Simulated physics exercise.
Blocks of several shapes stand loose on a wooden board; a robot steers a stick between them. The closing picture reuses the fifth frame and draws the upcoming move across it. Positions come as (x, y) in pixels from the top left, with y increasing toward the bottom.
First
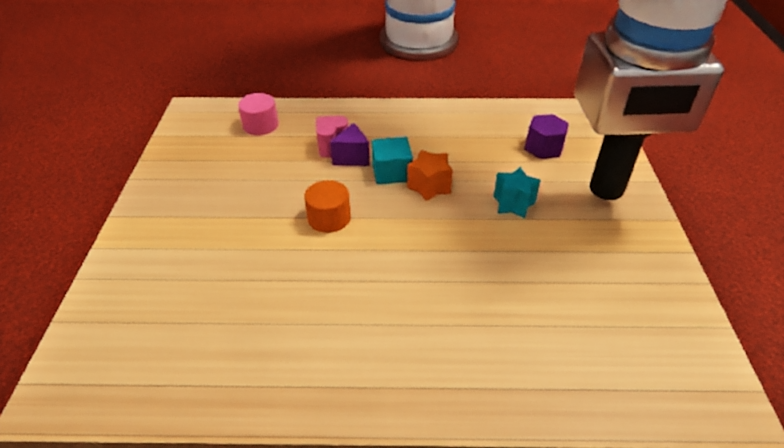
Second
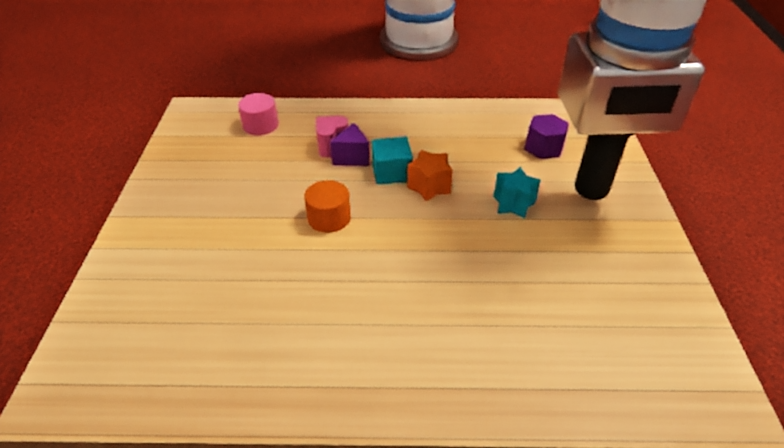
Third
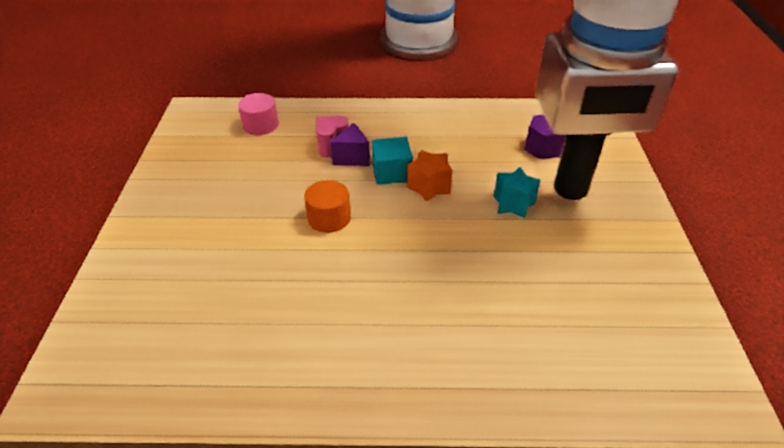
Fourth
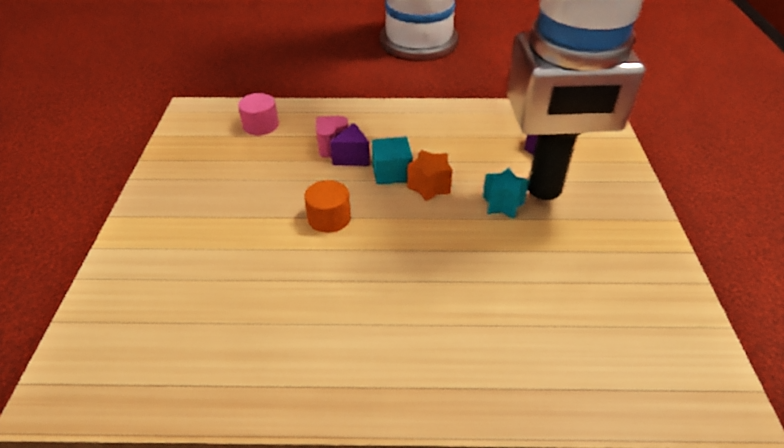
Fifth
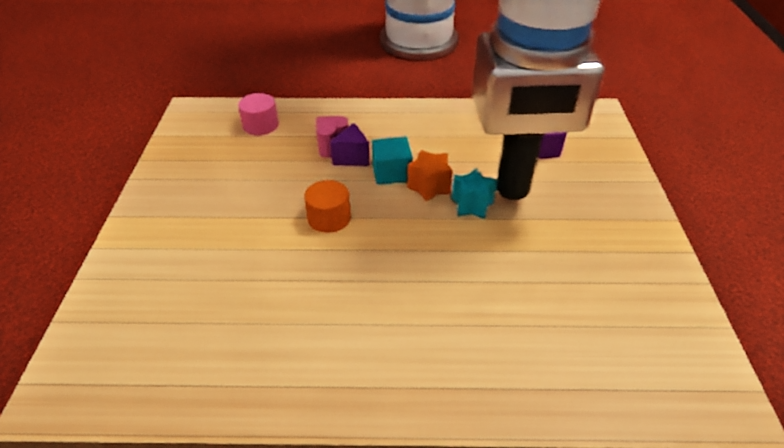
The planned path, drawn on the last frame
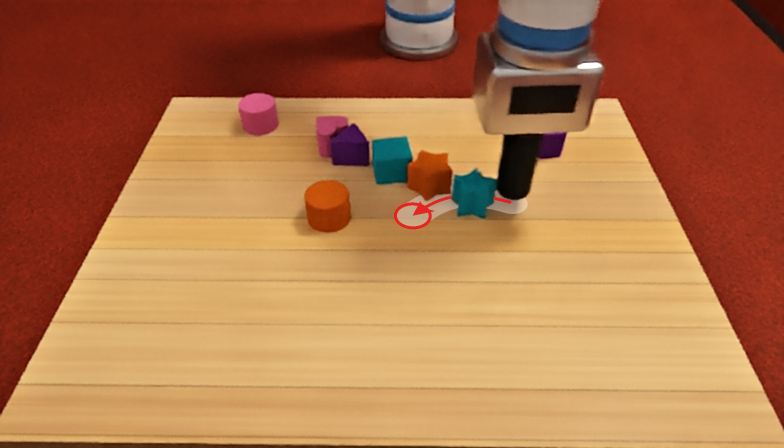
Robot arm moving its black stick left across a wooden board, then pushing a turquoise star left toward an orange star.
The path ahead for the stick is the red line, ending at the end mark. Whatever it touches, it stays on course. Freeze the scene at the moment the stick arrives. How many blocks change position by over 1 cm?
Counting only shifts above 1 cm, I get two blocks.
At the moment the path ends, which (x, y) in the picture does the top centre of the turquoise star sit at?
The top centre is at (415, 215).
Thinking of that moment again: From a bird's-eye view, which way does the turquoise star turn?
Seen from overhead, it turns anticlockwise.
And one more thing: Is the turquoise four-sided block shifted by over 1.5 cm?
I'd say no.
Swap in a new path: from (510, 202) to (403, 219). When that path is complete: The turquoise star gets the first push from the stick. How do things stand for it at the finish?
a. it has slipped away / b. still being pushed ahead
Choice b: Still being pushed ahead.
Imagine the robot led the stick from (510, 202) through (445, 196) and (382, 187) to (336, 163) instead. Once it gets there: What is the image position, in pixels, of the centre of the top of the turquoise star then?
Around pixel (419, 191).
The line goes from (510, 202) via (475, 196) and (440, 200), ending at (413, 216).
On the path given first. One third of the way, stick (476, 183); turquoise four-sided block (389, 146); orange star (420, 163), turned 30° clockwise; turquoise star (447, 187), turned 40° anticlockwise.
Two thirds of the way, stick (441, 188); turquoise four-sided block (389, 146); orange star (402, 169), turned 55° clockwise; turquoise star (431, 196), turned 95° anticlockwise.
At the end, stick (413, 203); orange cylinder unmoved; turquoise four-sided block (388, 146); orange star (383, 173), turned 90° clockwise; turquoise star (415, 215), turned 120° anticlockwise.
